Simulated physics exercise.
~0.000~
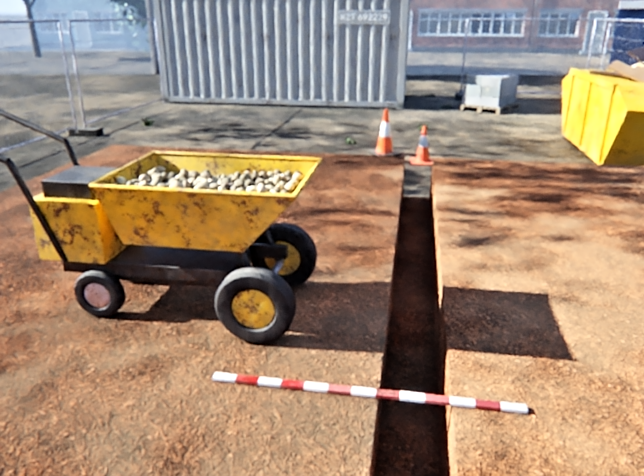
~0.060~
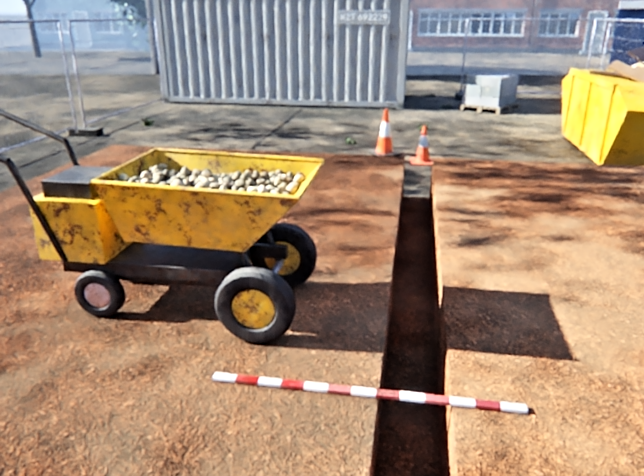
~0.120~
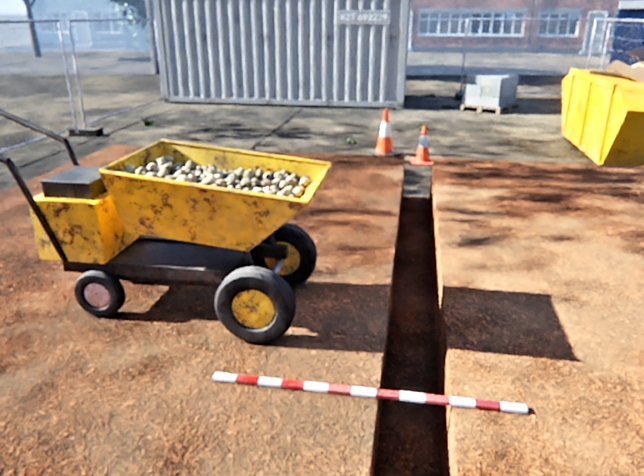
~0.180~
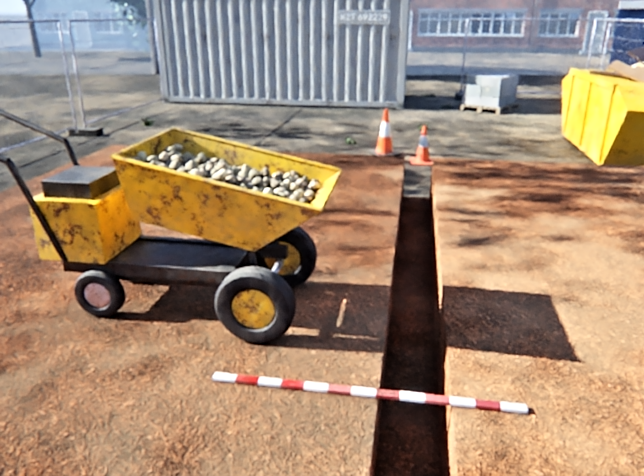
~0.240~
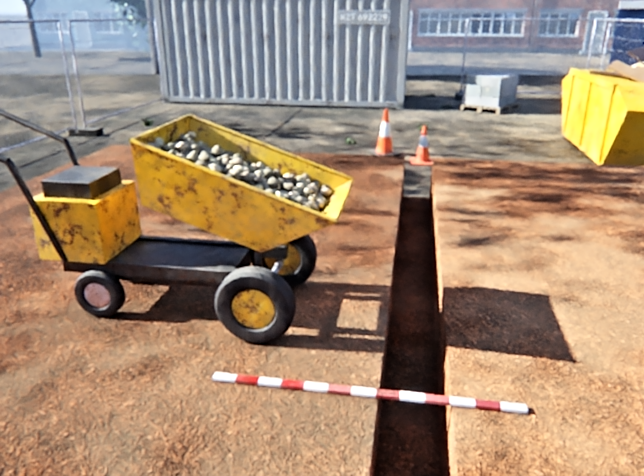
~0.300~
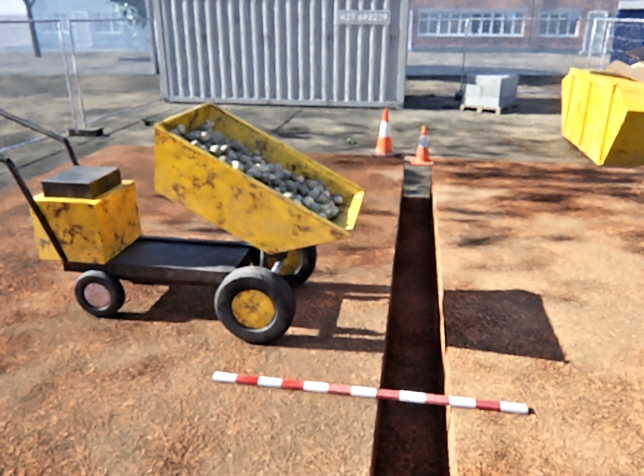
The yellow skip on a small motor barrow, loaded with grey stones, tilted slowly at first and then faster, its back end rising and its front lip lowering toward the right beside a narrow trench.
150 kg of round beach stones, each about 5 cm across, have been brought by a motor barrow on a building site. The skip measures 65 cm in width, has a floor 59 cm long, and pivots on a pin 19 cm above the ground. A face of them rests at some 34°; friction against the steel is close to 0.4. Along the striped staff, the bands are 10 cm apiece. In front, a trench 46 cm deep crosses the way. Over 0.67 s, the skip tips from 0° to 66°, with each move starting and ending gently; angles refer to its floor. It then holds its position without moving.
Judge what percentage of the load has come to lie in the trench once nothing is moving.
Roughly 60 in every hundred.
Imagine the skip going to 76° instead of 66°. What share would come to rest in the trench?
In that case around 70 percent.
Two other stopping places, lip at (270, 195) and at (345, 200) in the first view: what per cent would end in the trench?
Roughly 85 in a hundred from the first, 15 in a hundred from the second.
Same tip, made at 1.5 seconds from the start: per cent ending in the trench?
Roughly 75% would finish there.
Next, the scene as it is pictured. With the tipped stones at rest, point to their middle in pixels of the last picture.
Resting centre: About (434, 376).
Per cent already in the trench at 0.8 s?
Around 25 per cent of it.
After 0.5 s the floor is at 55°; 100 % in the skip; the foremost stones are at (372, 259).
After 0.8 s the floor is at 66°; 75 % in the skip, 24 % in the trench, 1 % past the trench; the foremost stones are at (455, 307).
After 1.1 s the floor is at 66°; 17 % in the skip, 44 % in the trench, 39 % past the trench; the foremost stones are at (629, 347).
After 3.1 s the floor is at 66°; 0 % in the skip, 60 % in the trench, 40 % past the trench; the foremost stones are past the picture's edge.
